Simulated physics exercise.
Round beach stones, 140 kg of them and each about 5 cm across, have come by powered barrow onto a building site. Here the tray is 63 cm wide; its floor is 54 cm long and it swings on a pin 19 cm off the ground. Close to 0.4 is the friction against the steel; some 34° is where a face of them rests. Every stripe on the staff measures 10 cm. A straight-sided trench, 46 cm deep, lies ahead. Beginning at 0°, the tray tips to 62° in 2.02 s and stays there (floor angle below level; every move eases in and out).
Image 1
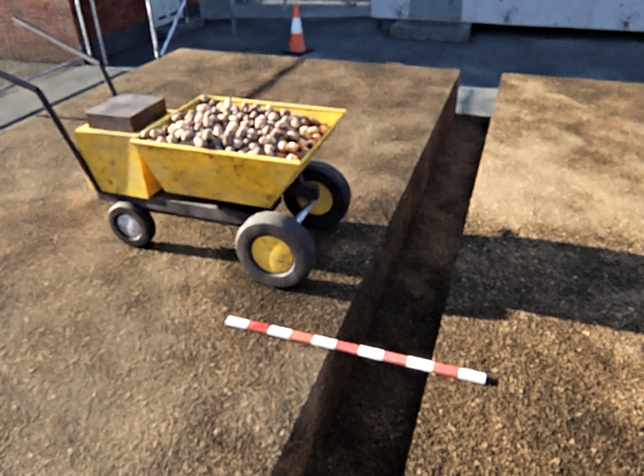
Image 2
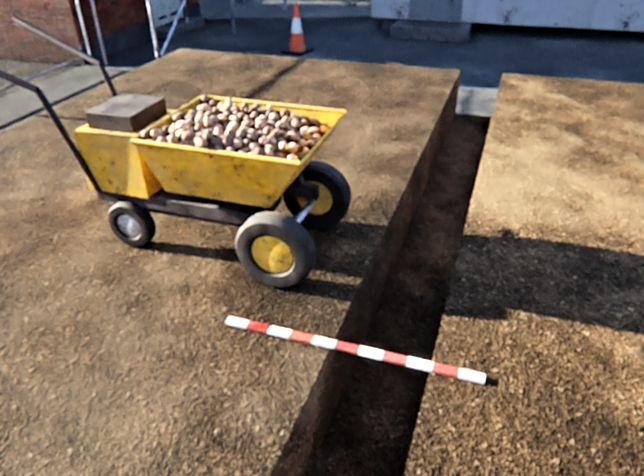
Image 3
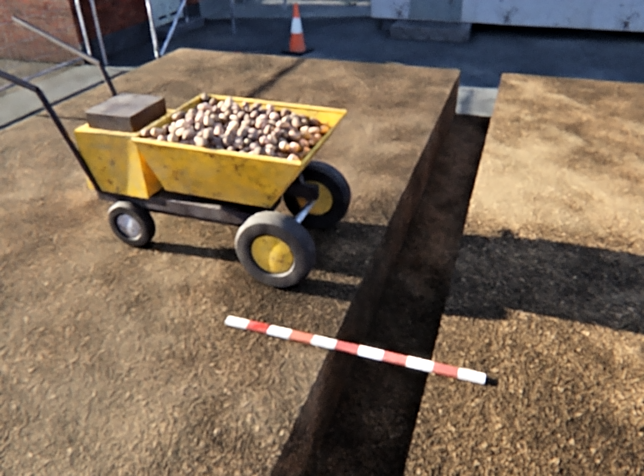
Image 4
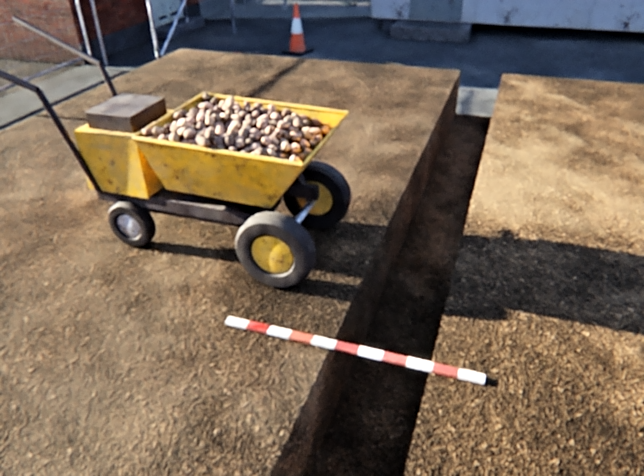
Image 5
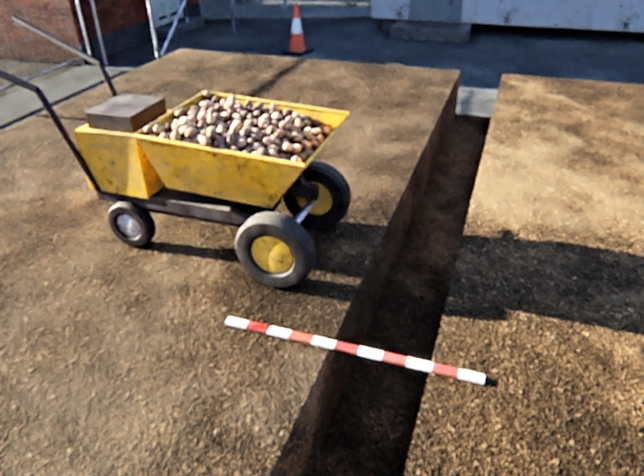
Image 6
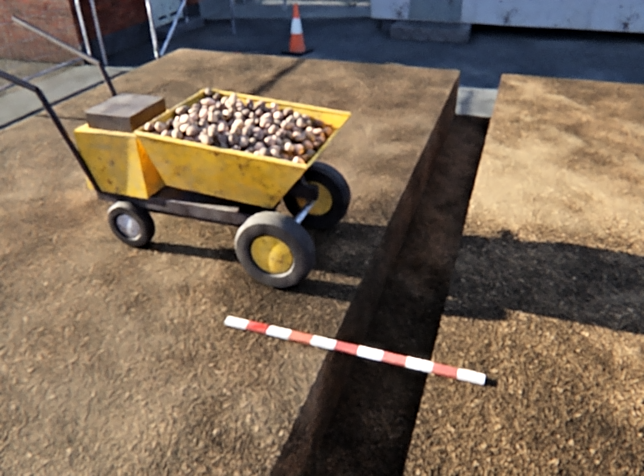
A yellow tray heaped with round stones sits level on a wheeled barrow at the left, beside a straight-sided trench and a red-and-white striped staff. The tray then tilts very slightly, its front end toward the trench, while the stones stay heaped and the wheels remain still.
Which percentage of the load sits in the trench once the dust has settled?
Near 81 per cent.
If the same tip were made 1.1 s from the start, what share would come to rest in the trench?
That would give about 70 percent.
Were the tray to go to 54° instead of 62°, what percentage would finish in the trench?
The trench would hold about 60% of it.
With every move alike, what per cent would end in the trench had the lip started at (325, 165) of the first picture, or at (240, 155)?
60 %, then 75 %.
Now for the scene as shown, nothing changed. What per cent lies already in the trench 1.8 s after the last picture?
40 per cent, give or take.
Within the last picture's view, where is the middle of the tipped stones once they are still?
Look at roughly (412, 333).
Then, 1.2 s after the last picture the floor is at 52°, 98 % in the tray, 2 % in the trench; the foremost stones are at (413, 211).
Then, 1.8 s after the last picture the floor is at 62°, 53 % in the tray, 41 % in the trench, 6 % past the trench; the foremost stones are at (526, 273).
Then, 2.2 s after the last picture the floor is at 62°, 33 % in the tray, 57 % in the trench, 10 % past the trench; the foremost stones are at (577, 295).
Then, 4.1 s after the last picture the floor is at 62°, 9 % in the tray, 81 % in the trench, 10 % past the trench; the foremost stones are at (609, 289).
